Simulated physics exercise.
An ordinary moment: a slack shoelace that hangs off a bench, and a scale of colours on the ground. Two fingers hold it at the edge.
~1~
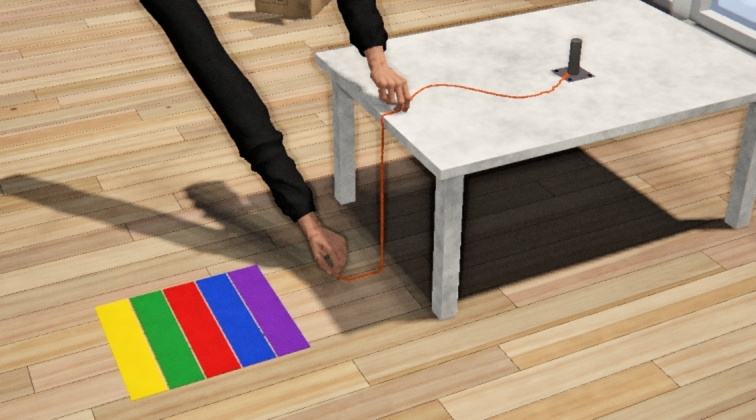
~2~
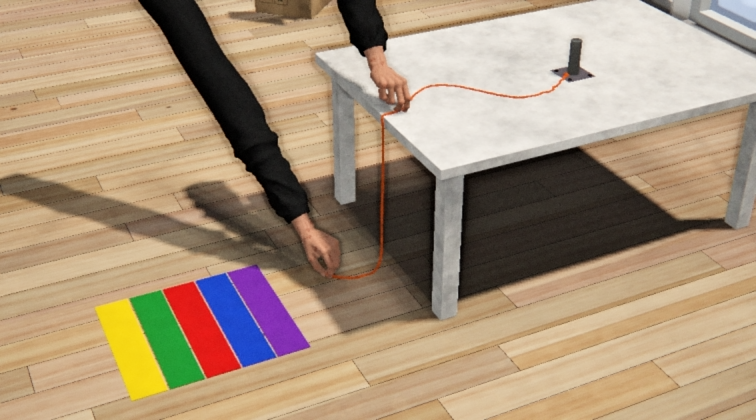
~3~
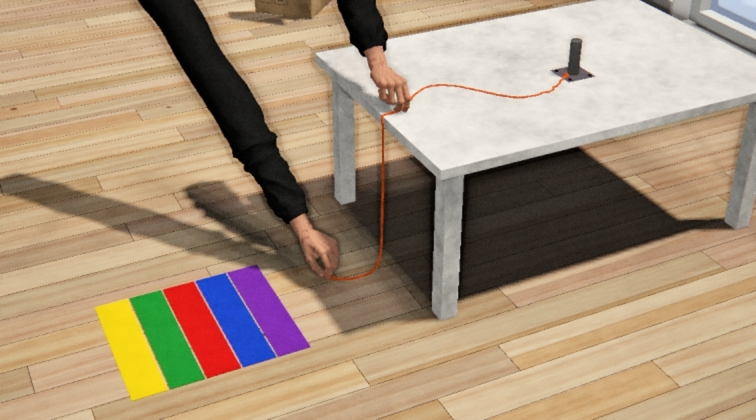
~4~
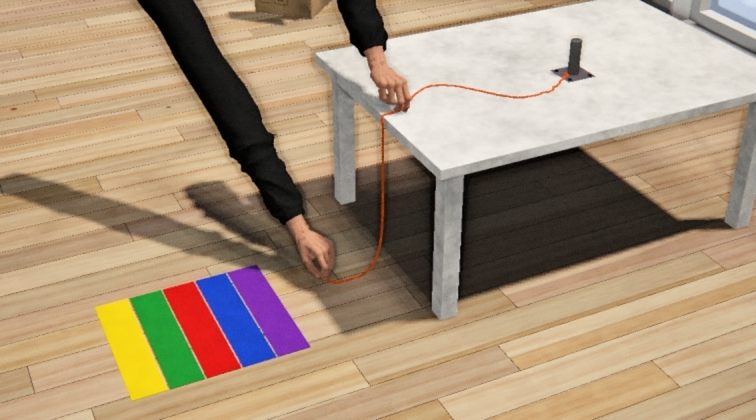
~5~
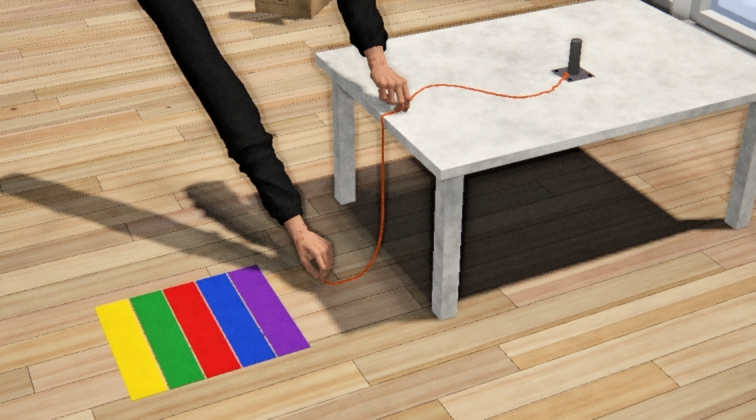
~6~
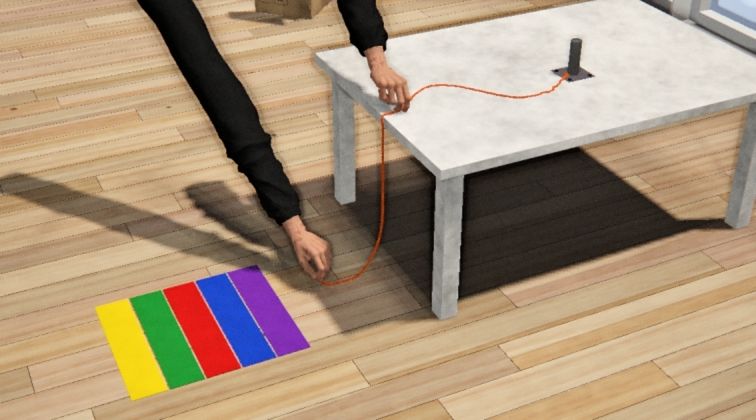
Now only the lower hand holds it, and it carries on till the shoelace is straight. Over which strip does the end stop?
The end stops over the green strip.
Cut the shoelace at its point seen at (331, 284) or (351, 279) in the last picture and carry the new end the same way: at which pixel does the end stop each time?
About (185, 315) and (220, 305).
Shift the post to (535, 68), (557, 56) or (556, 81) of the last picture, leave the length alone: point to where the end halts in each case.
The places are (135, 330), (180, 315) and (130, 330).
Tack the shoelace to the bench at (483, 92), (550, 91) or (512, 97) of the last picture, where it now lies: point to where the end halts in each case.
The places are (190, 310), (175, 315) and (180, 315).
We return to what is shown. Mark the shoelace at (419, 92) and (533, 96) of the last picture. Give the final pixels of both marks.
Near (394, 110) and (507, 86).
A little later, end near (220, 304); over blue.
Next, end near (184, 314); over red.
When it is tight, end near (162, 320); over green. It gets as far as the green strip.
